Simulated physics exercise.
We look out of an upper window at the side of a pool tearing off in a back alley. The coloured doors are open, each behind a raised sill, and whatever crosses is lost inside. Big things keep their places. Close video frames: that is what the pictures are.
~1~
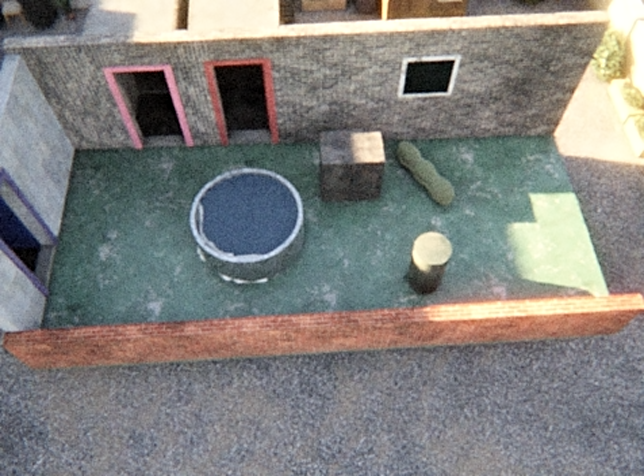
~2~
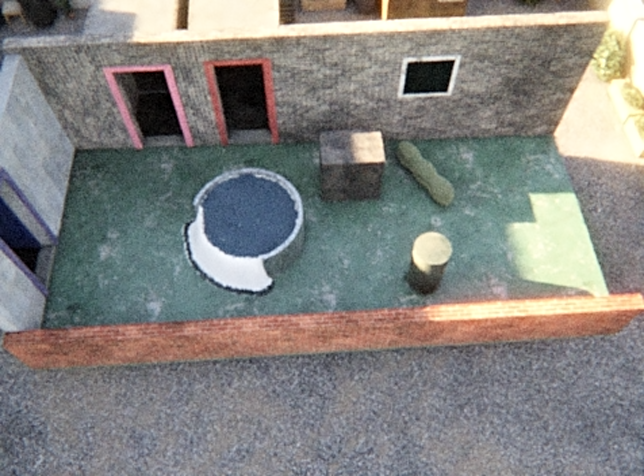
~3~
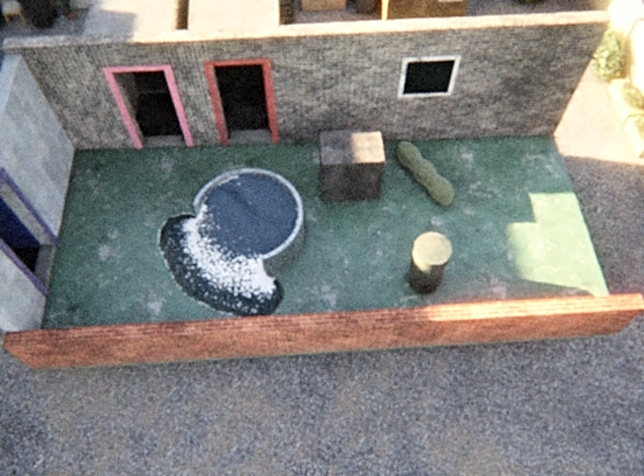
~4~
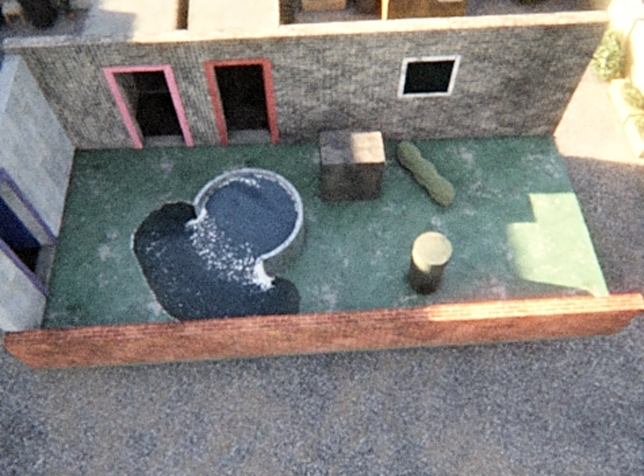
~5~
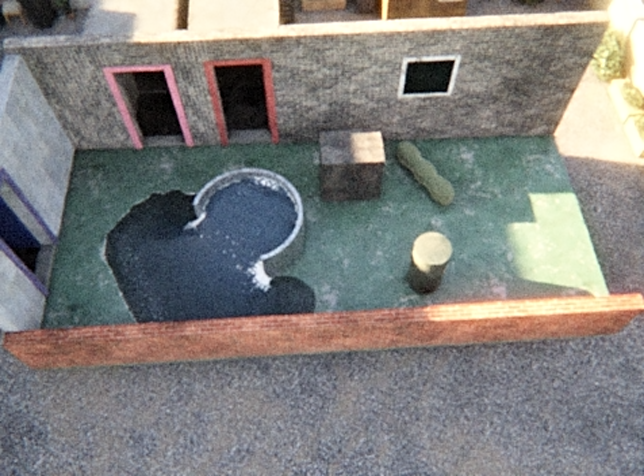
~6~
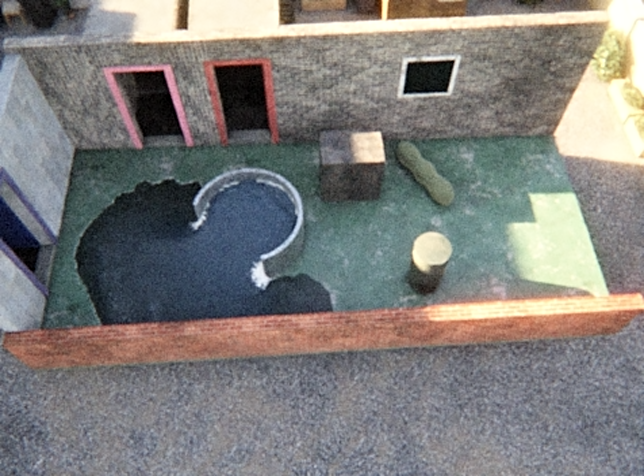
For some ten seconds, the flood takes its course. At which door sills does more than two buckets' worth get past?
The blue door passes more than two buckets; the red door passes two buckets or less; the pink door passes more than two buckets.
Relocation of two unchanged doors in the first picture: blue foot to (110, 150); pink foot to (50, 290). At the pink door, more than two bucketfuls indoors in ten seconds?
The pink door exceeds the limit, I'd say.
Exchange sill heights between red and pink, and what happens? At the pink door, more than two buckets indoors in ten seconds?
As I see it, the pink door comes in under.
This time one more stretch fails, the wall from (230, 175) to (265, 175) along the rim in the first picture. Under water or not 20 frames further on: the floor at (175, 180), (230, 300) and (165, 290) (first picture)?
Respectively: Drenched, parched and parched.
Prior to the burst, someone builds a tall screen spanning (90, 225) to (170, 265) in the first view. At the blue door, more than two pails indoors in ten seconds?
Result for blue - over the threshold.
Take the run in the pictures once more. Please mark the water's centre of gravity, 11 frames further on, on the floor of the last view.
(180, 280).
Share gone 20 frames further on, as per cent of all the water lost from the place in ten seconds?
15 per cent.
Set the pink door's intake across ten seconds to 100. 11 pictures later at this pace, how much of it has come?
My estimate is close to 0 per cent.
A moment on, water covers 30 % of the floor; the blue door under two buckets in, the red door not reached, the pink door not reached.
Next, water covers 35 % of the floor; the blue door over two buckets in, the red door not reached, the pink door not reached.
Then, water covers 50 % of the floor; the blue door over two buckets in, the red door not reached, the pink door wet at the sill, nothing in.
Later, water covers 70 % of the floor; the blue door over two buckets in, the red door wet at the sill, nothing in, the pink door over two buckets in.
In the end, water covers 70 % of the floor; the blue door over two buckets in, the red door wet at the sill, nothing in, the pink door over two buckets in.
